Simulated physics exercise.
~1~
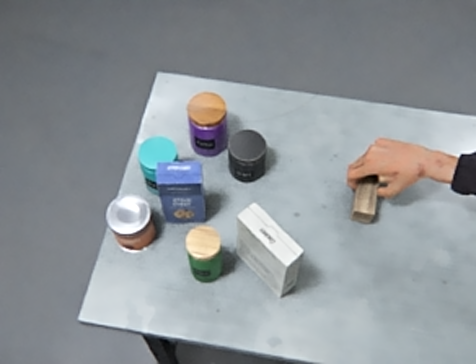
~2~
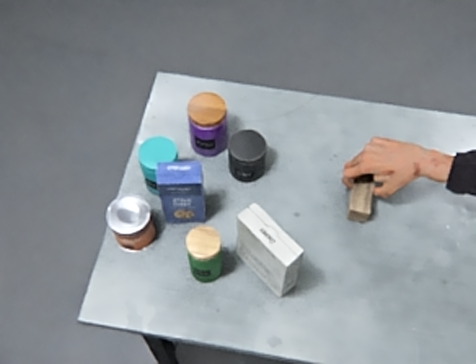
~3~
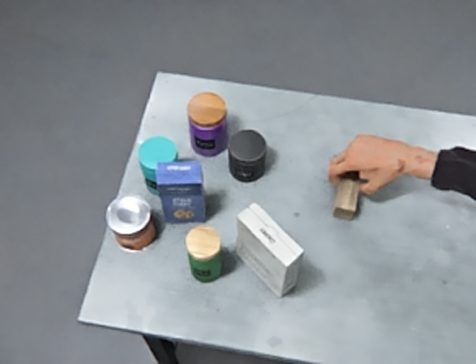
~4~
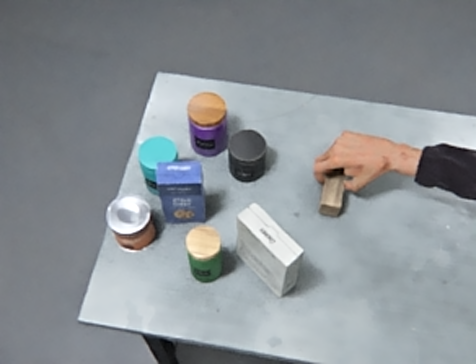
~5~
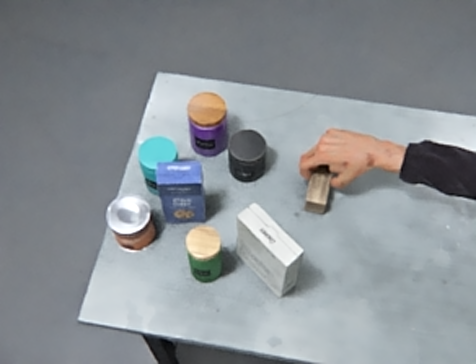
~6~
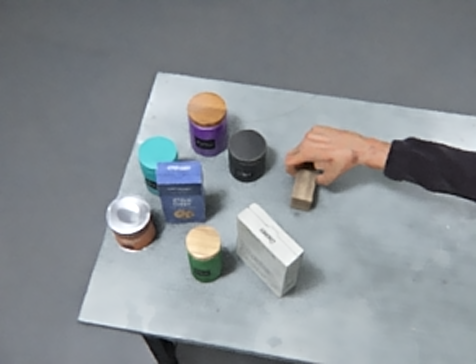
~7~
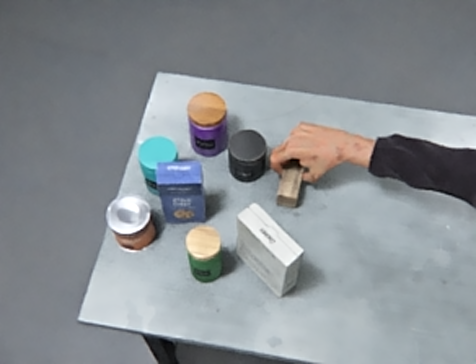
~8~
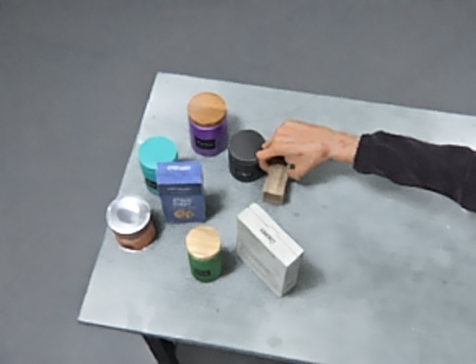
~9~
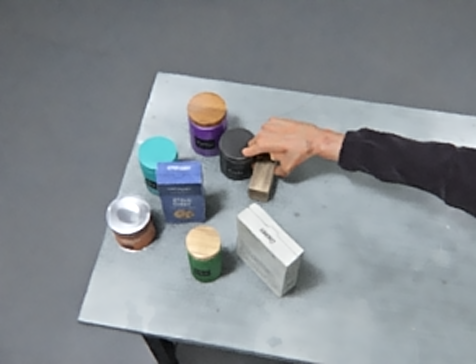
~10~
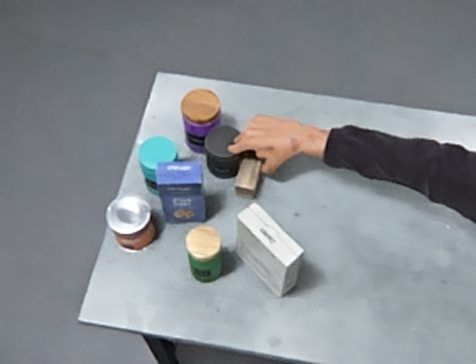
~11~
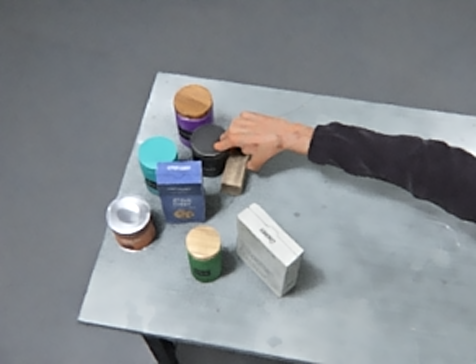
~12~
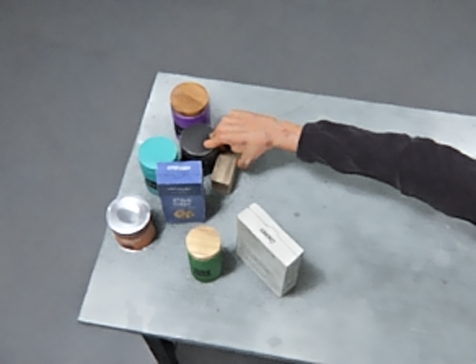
Hand sliding a small block leftward across a grey table, pushing a black jar that nudges a purple jar, both staying upright.
